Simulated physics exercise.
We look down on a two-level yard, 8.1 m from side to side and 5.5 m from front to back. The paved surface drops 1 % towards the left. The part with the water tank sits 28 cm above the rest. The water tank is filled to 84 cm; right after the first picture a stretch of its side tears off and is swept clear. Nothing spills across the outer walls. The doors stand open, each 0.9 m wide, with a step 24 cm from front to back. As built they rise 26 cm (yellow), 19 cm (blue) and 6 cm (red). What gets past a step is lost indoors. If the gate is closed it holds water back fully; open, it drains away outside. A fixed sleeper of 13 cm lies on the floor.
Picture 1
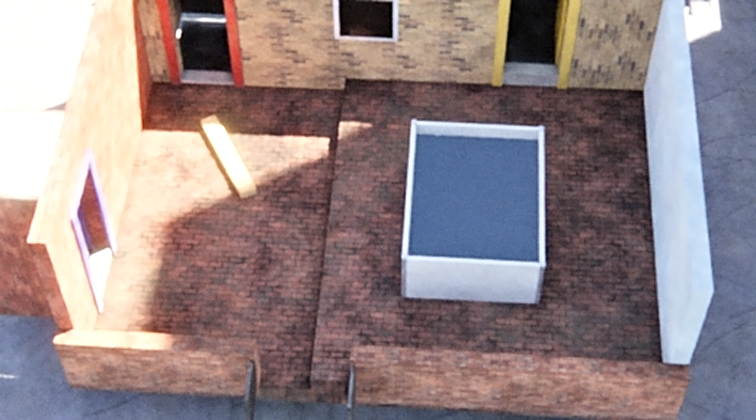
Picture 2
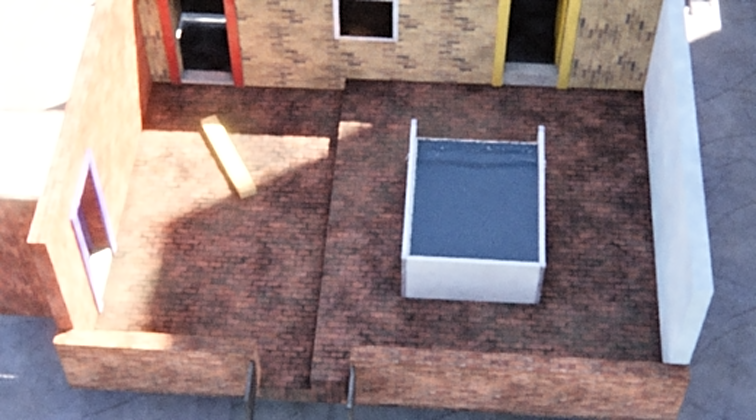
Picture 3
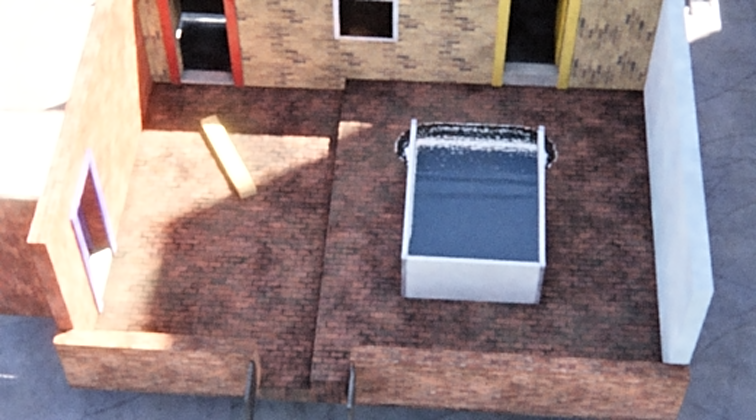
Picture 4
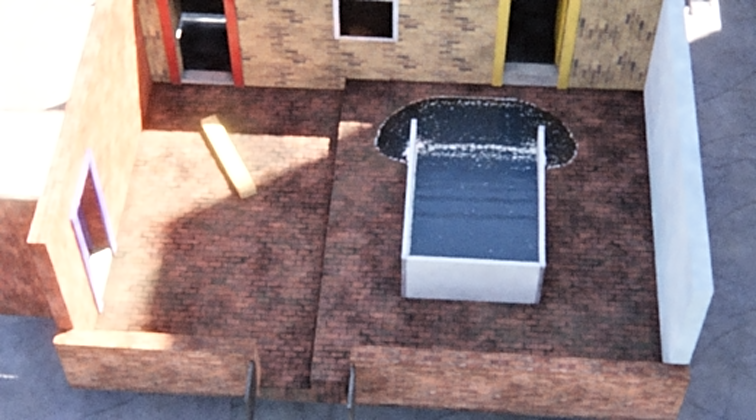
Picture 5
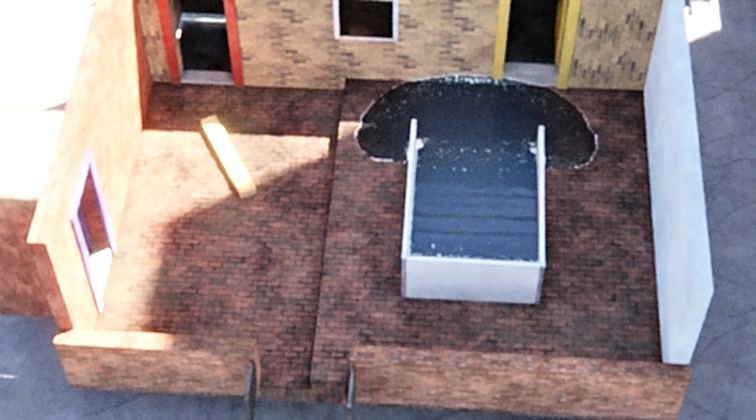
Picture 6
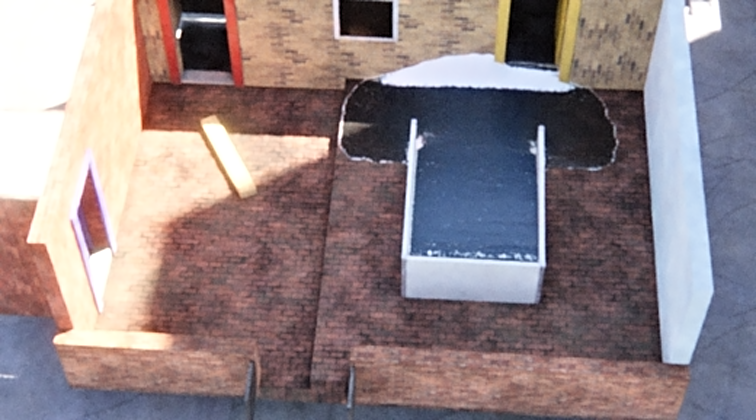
Dark water pours from the open far side of a white tank and spreads across brick paving.
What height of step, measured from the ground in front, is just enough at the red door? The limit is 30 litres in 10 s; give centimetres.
Some 18 cm above the ground.
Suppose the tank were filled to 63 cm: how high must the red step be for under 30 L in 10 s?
About 14.5 cm.
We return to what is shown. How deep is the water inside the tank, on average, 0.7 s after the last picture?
About 45 cm.
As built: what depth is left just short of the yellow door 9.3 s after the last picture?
Some 5.0 cm.
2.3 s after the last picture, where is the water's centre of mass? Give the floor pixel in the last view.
Around (437, 152).
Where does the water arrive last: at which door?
It is the blue one.
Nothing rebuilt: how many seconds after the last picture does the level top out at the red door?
Around 4.0 s.
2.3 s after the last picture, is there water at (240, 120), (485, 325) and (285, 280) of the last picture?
In that order: Under water, still dry, not reached.
Then, 0.7 s after the last picture water covers 20 % of the floor, deepest (57 cm) near (467, 87); it has not reached the red door.
Then, 2.3 s after the last picture water covers 50 % of the floor, deepest (41 cm) near (634, 102); 7 cm at the red door, 1 litre in over its 6 cm step.
Then, 9.3 s after the last picture water covers 90 % of the floor, deepest (20 cm) near (129, 186); 10 cm at the red door, 211 litres in over its 6 cm step.
At the red door as built, the water peaked near 18 cm, 3.9 s after the last picture.
Run again over the same 10 s with other heights there, 52 litres in over 15.5 cm, 14 litres over 21.5 cm. The limit of 30 litres is kept from about 18 cm up.
